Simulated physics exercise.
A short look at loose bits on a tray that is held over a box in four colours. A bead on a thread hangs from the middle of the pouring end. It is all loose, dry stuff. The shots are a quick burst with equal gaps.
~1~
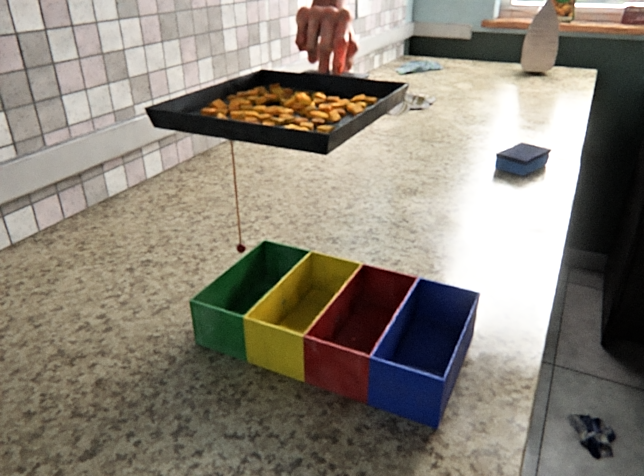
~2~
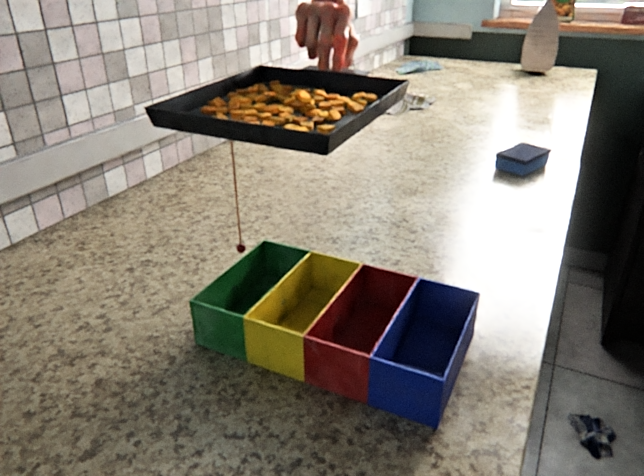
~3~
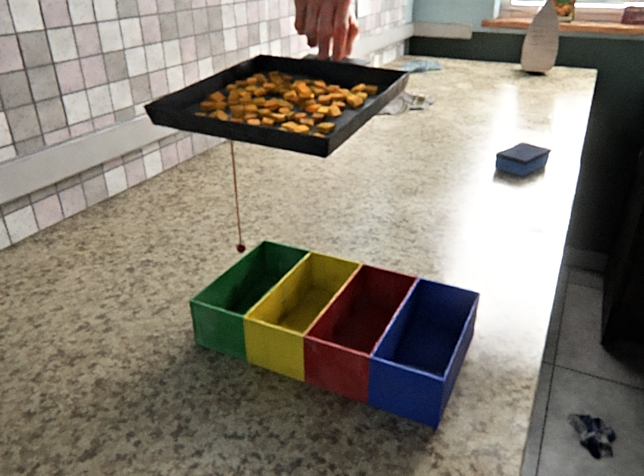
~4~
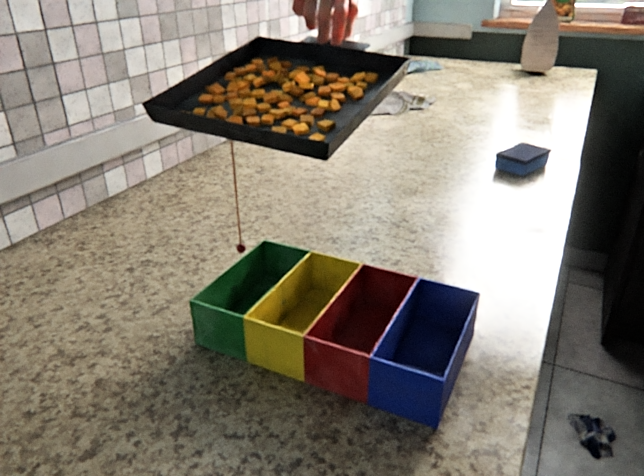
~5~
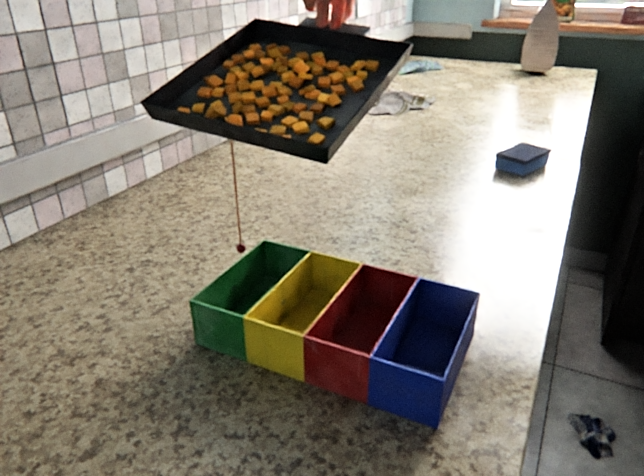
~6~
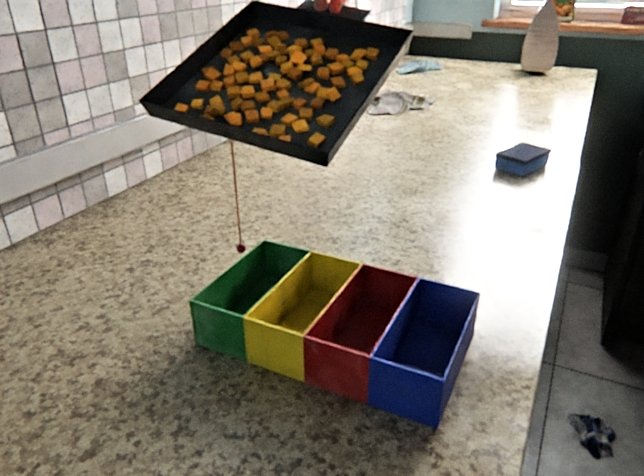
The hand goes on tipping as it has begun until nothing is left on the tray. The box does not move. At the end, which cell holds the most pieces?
Fullest: The yellow cell.
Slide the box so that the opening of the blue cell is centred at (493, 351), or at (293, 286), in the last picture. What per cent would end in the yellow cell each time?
Near 10 % and 0 %.
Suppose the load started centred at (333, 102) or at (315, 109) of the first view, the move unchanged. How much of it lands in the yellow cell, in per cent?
The first gives 80 %, the second 70 %.
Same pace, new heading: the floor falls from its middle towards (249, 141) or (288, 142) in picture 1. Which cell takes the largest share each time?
In turn: The yellow one; the cell in yellow.
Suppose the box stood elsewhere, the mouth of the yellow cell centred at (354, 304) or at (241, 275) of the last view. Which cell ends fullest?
In turn: The cell in green; the red cell.
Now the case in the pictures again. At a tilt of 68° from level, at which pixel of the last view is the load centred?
Roughly at (271, 106).
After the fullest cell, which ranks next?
Next in line is the cell in green.
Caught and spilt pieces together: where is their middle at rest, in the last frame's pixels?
At about (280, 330).
Soon, tray tipped steeply; nearly all on the tray; a stray few falling or outside the box.
A while on, tray tipped past a quarter turn; about a third on the tray; a small part in the yellow cell; a small part in the green cell; a stray few in the red cell; about a third falling or outside the box.
Towards the end, tray tipped past a quarter turn; about half in the yellow cell; about a third in the green cell; a stray few in the red cell; a small part falling or outside the box.
Finally, tray tipped past a quarter turn; about half in the yellow cell; about a third in the green cell; a stray few in the red cell; none in the blue cell; a small part outside the box.
